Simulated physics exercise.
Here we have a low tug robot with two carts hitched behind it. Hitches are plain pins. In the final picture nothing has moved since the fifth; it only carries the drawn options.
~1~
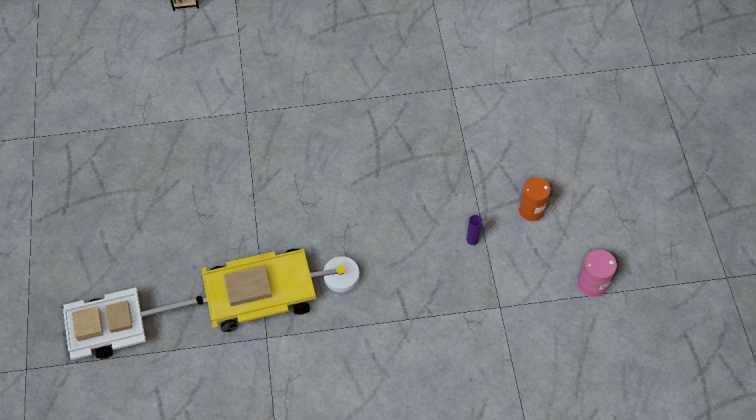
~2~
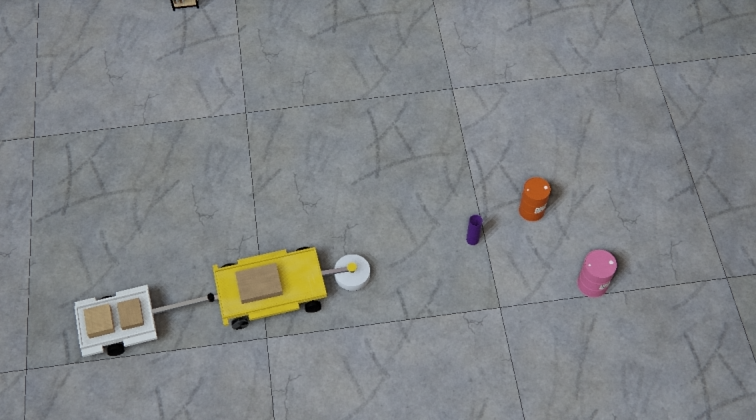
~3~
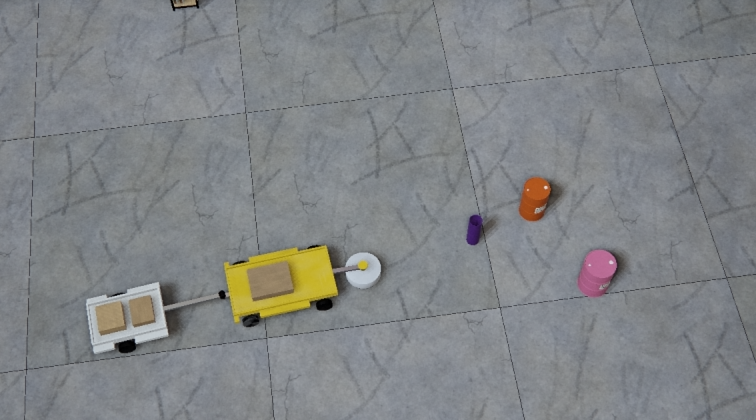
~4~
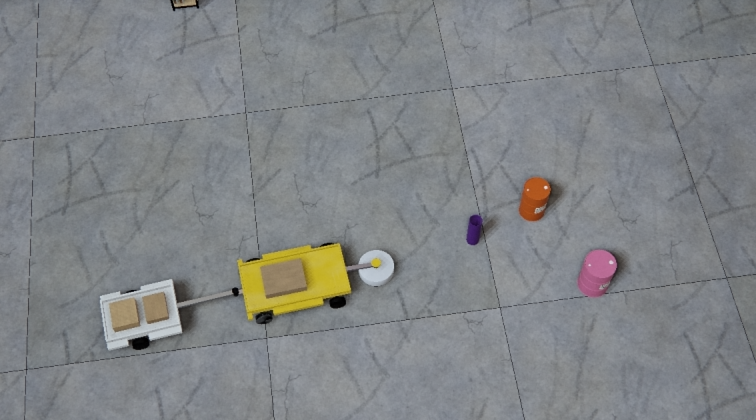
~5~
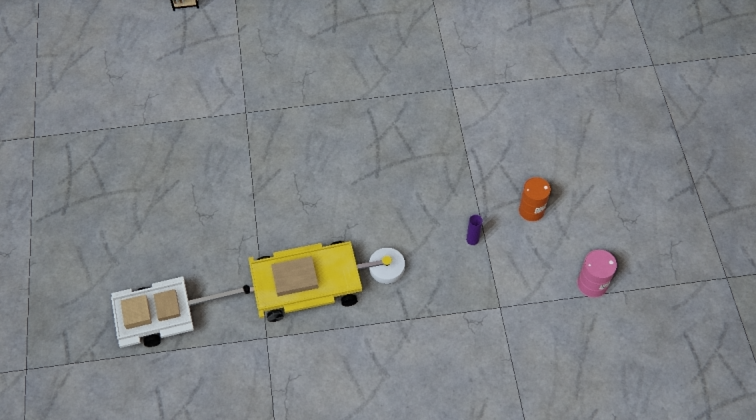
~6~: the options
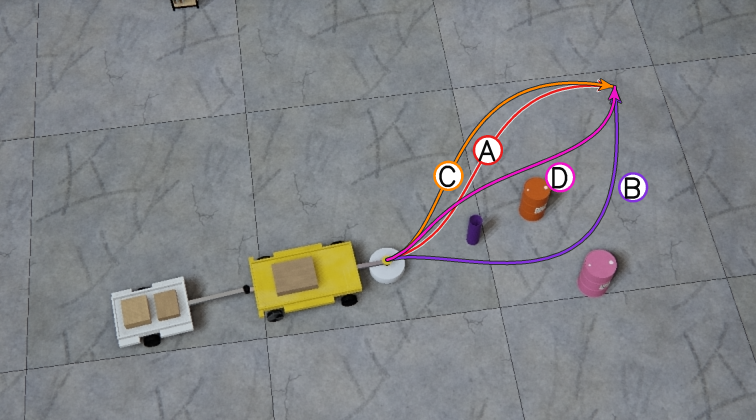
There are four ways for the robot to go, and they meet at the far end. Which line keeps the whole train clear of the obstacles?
C.
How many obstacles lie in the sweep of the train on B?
Three.
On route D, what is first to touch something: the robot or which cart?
It is the yellow cart.
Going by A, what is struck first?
First the purple post.
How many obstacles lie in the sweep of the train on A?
One.
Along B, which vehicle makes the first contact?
The yellow cart.
On the copy, A from (387, 260) via (488, 150) to (611, 86); B from (387, 260) via (581, 241) to (615, 90); C from (387, 260) via (473, 133) to (613, 87); D from (387, 260) via (518, 172) to (615, 87).
On C. First, robot (450, 176), last cart (267, 283).
Then, robot (517, 100), last cart (370, 230).
Finally, robot (613, 92), last cart (437, 173); nothing has been touched.
By contrast, A meets the purple post; B meets the orange drum, purple post and pink drum; D meets the orange drum and purple post.
